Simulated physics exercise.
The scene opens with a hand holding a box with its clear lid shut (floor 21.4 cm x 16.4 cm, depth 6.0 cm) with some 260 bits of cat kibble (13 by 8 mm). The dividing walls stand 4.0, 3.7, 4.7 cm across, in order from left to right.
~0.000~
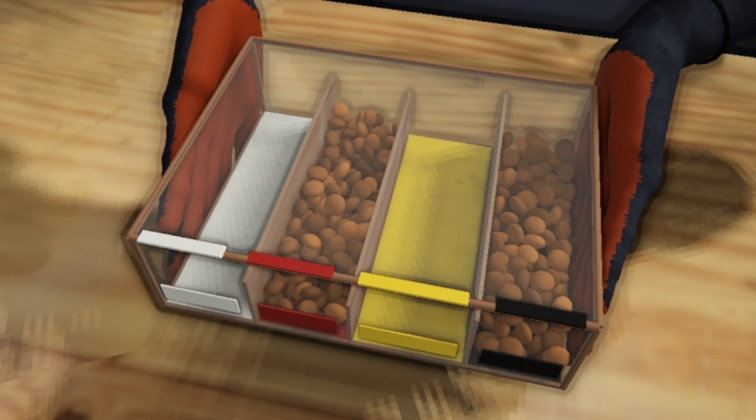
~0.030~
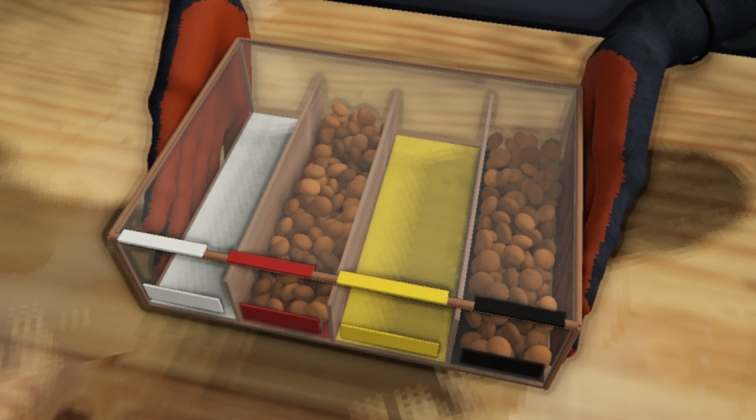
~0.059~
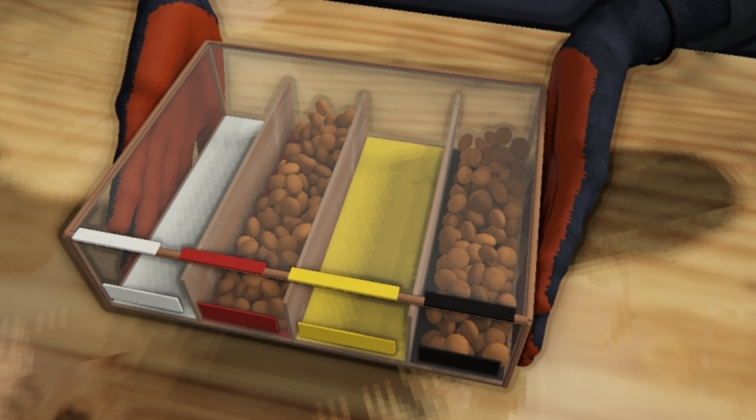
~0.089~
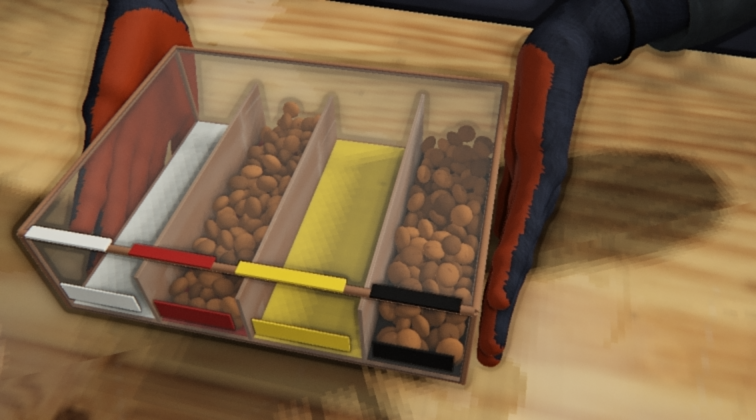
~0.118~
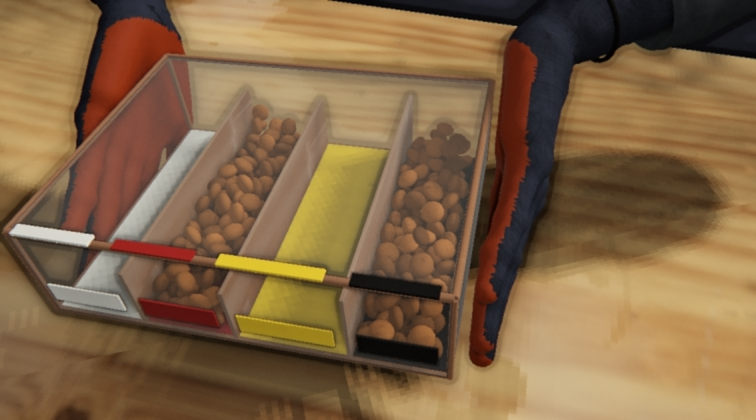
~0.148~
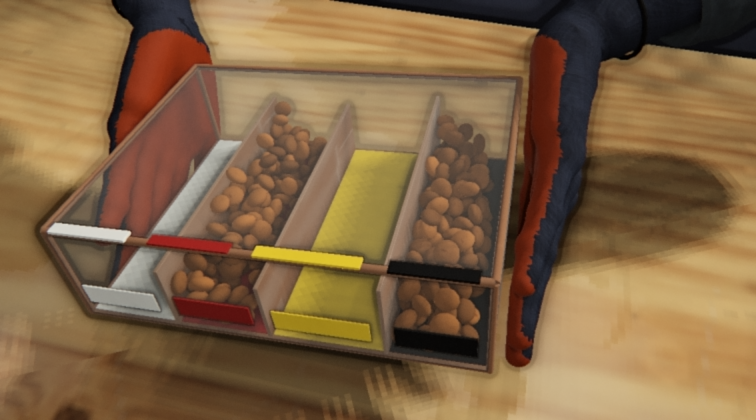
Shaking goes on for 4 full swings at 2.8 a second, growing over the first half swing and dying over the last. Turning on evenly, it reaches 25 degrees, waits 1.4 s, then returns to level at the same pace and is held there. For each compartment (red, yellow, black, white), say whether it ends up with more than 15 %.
Red: More, yellow: Not more, black: More, white: More.
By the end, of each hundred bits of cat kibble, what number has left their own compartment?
Roughly 35 percent ends away from where it started.
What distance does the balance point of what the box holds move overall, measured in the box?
It moves some 4.0 cm in all.
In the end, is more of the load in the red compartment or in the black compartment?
The bigger portion ends up in the black compartment.
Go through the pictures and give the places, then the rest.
Box at (353, 287); tilt 0 degrees; moved 0.0 cm; red 50 %, black 50 %, in the first picture.
Box at (333, 286); tilt 0 degrees; moved 0.9 cm, in the second picture.
Box at (285, 283); tilt 2 degrees; moved 3.0 cm, in the third picture.
Box at (235, 278); tilt 4 degrees; moved 5.2 cm, in the fourth picture.
Box at (216, 271); tilt 7 degrees; moved 5.9 cm; low side back left, in the fifth picture.
Box at (252, 264); tilt 11 degrees; moved 4.1 cm; low side back left; red 50 %, black 50 %. It turns about 120 degrees a second, in the sixth picture.
After 0.77 s, tilt 25 degrees; red 35 %, yellow 5 %, black 50 %, white 10 %; middle of all pieces near (265, 195).
After 1.29 s, tilt 25 degrees; red 25 %, yellow 5 %, black 40 %, white 25 %; middle of all pieces near (524, 196).
After 1.76 s, tilt 25 degrees; red 25 %, yellow 10 %, black 40 %, white 25 %; middle of all pieces near (401, 193).
After 2.22 s, tilt 0 degrees; red 25 %, yellow 10 %, black 40 %, white 25 %; middle of all pieces near (395, 177).
By 2.5 s all is still; red 25 %, yellow 10 %, black 40 %, white 25 %.
